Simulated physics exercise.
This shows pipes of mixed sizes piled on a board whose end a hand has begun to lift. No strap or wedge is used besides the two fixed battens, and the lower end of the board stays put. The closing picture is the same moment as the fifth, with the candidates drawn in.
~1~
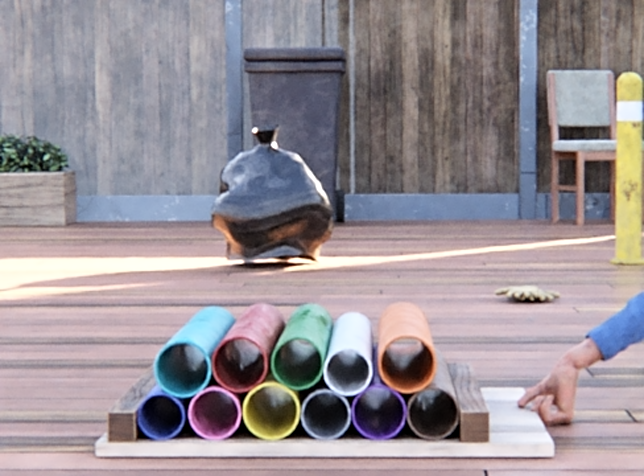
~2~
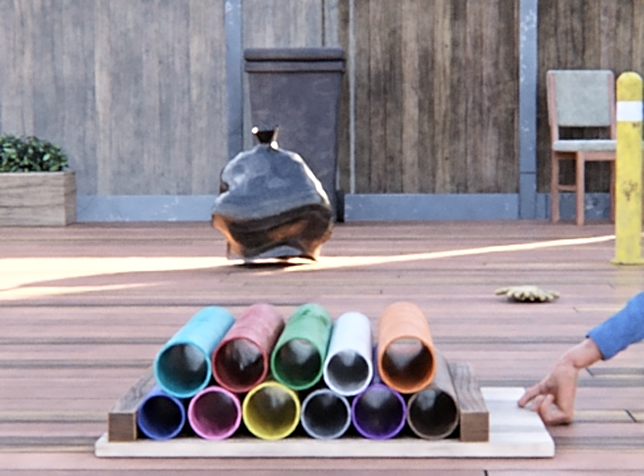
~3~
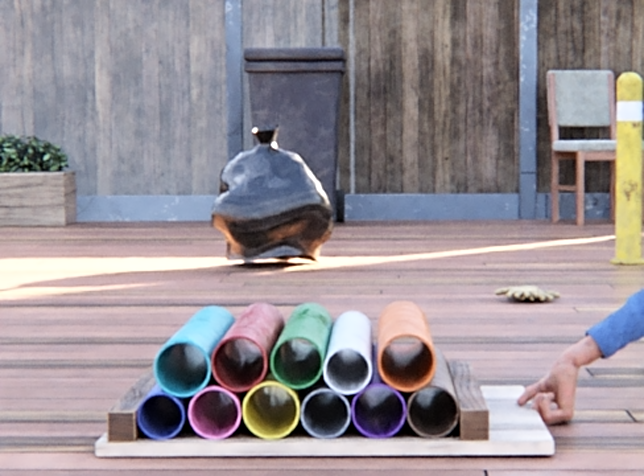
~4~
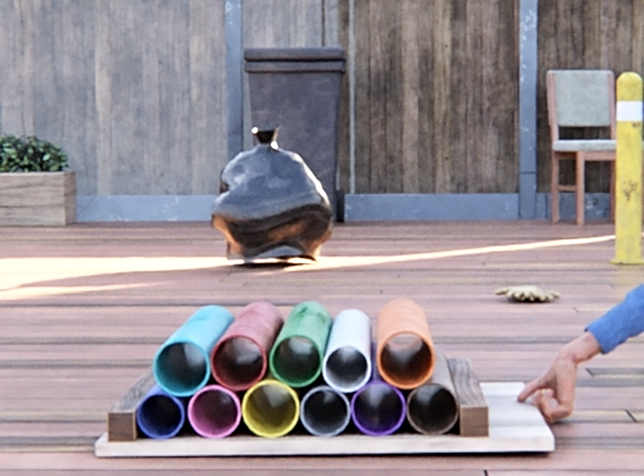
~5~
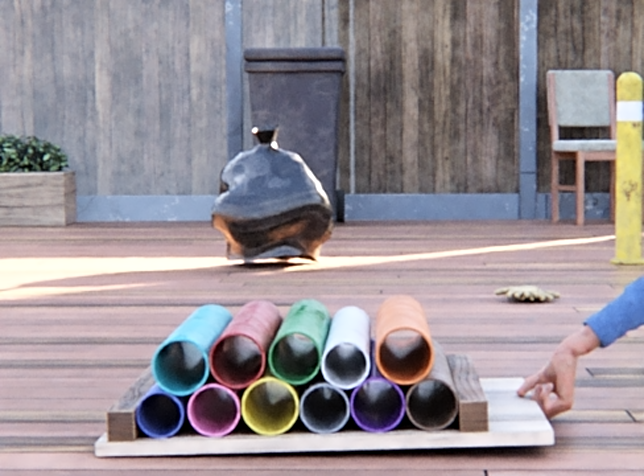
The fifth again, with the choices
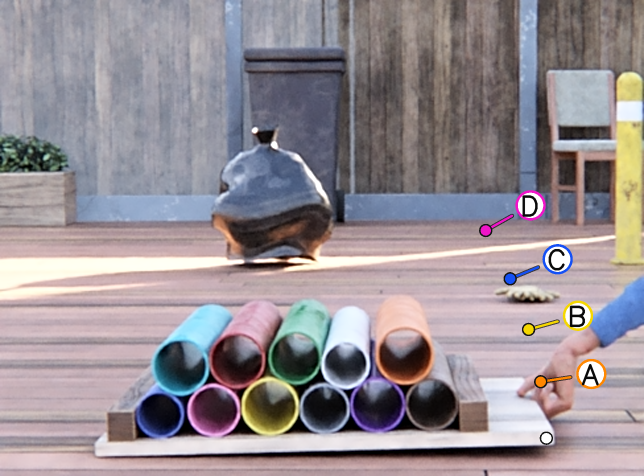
We see colourful pipes stacked in two rows on a board between wooden blocks, with a hand at its right end; the hand raises that end slightly, and the pipes shift very slightly left.
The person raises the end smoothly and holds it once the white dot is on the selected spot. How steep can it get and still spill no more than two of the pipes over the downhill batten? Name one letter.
Raise it to C.
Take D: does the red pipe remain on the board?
No.
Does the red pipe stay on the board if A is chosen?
Yes, with A.
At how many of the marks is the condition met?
The number is three.
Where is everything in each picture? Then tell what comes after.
White pipe (348, 371); red pipe (239, 365); turquoise pipe (183, 369), in the first picture.
Turquoise pipe (182, 369); green pipe (298, 363), in the second picture.
Board (328, 404); purple pipe (379, 411); brown pipe (433, 412); white pipe (348, 370), in the third picture.
Board (328, 402); yellow pipe (271, 409); pink pipe (215, 412), in the fourth picture.
Board (328, 399); pink pipe (214, 411), in the fifth picture.
On the copy, A at (541, 382); B at (529, 329); C at (510, 279); D at (486, 231); the white dot at (547, 438).
On C. First, board at 15°.
Then, board at 22°.
Finally, board at 22°, one over the low batten (turquoise).
By contrast, A none over the low batten; B none over the low batten; D four over the low batten (white, red, turquoise, green).
